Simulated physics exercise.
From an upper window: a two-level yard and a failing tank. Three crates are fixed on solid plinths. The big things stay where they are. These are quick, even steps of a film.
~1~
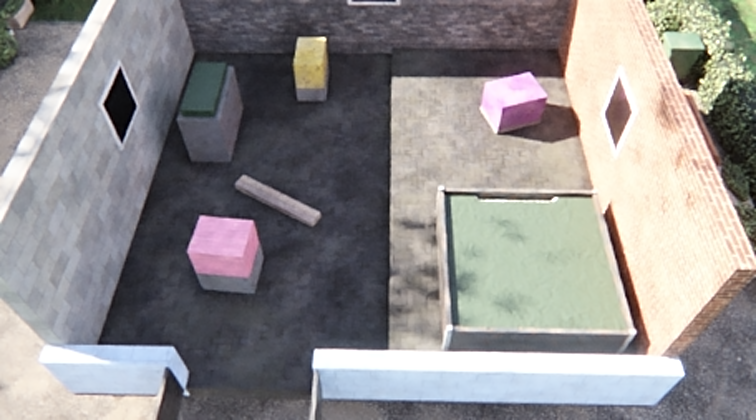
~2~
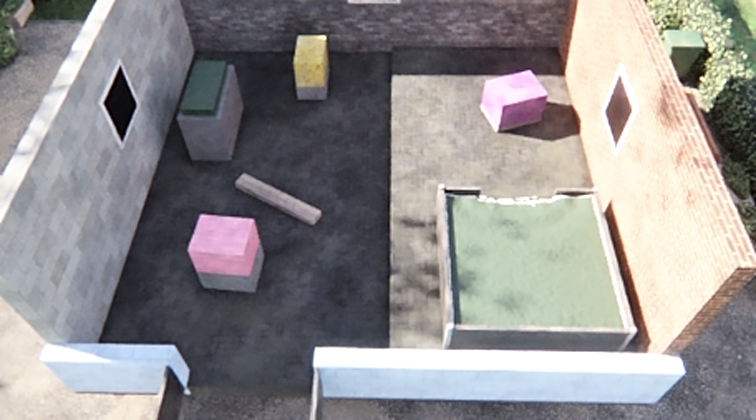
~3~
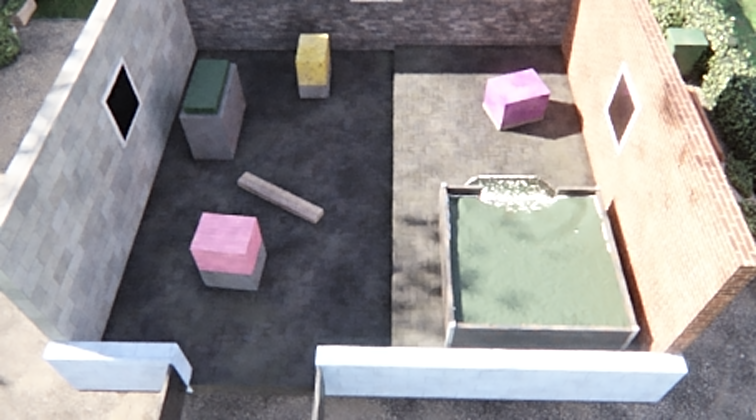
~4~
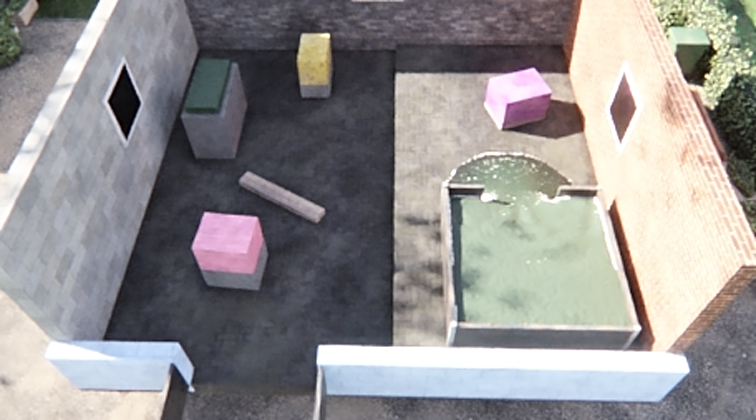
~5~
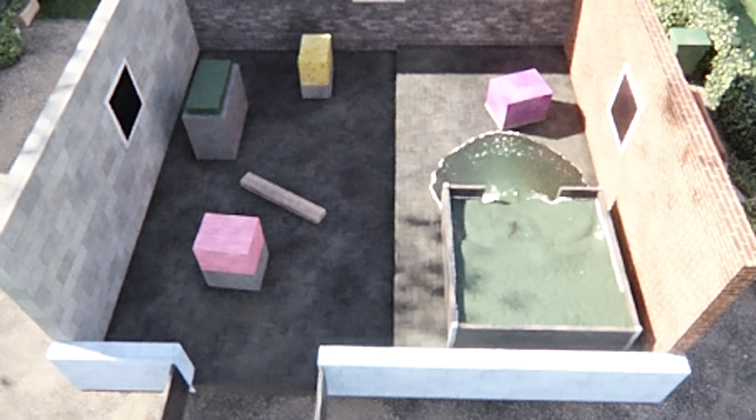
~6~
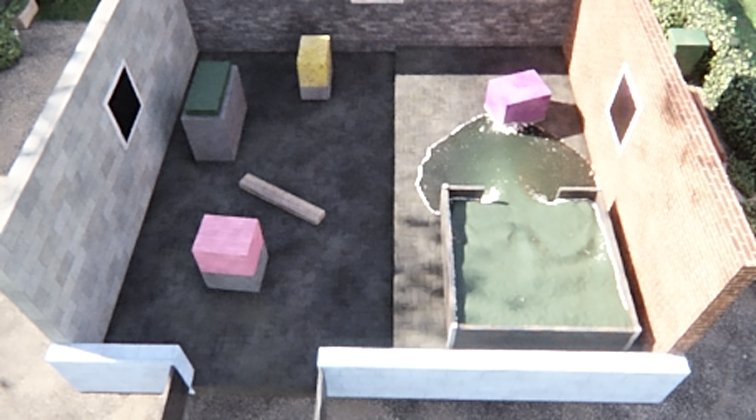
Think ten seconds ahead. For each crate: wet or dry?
In the end: The purple crate is wetted; the pink crate escapes dry; the yellow crate escapes dry.
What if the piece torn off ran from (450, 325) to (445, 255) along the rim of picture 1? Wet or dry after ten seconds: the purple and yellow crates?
My reading: Purple crate escapes it; yellow crate is safe.
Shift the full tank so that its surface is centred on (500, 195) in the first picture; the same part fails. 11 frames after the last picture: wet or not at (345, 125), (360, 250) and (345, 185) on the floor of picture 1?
One after the other: Clear, clear, not flooded.
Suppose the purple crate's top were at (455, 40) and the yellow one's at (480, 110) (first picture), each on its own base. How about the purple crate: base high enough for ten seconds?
The purple crate is topped.
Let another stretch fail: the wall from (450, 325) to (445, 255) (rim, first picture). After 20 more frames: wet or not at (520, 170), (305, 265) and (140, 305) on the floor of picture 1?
As listed: Clear, covered, flooded.
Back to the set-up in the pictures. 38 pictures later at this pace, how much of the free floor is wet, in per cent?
Near 55 in a hundred.
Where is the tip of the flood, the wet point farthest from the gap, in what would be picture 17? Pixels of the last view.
Around (370, 56).
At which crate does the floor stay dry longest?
Last comes the pink crate.
A moment on, water covers 15 % of the floor; the purple crate water round its plinth, the pink crate not reached, the yellow crate not reached.
Next, water covers 30 % of the floor; the purple crate water round its plinth, the pink crate not reached, the yellow crate not reached.
Then, water covers 40 % of the floor; the purple crate water round its plinth, the pink crate not reached, the yellow crate water round its plinth.
Later, water covers 55 % of the floor; the purple crate water round its plinth, the pink crate not reached, the yellow crate water round its plinth.
In the end, water covers 80 % of the floor; the purple crate was topped, the pink crate stayed above the water, the yellow crate stayed above the water.
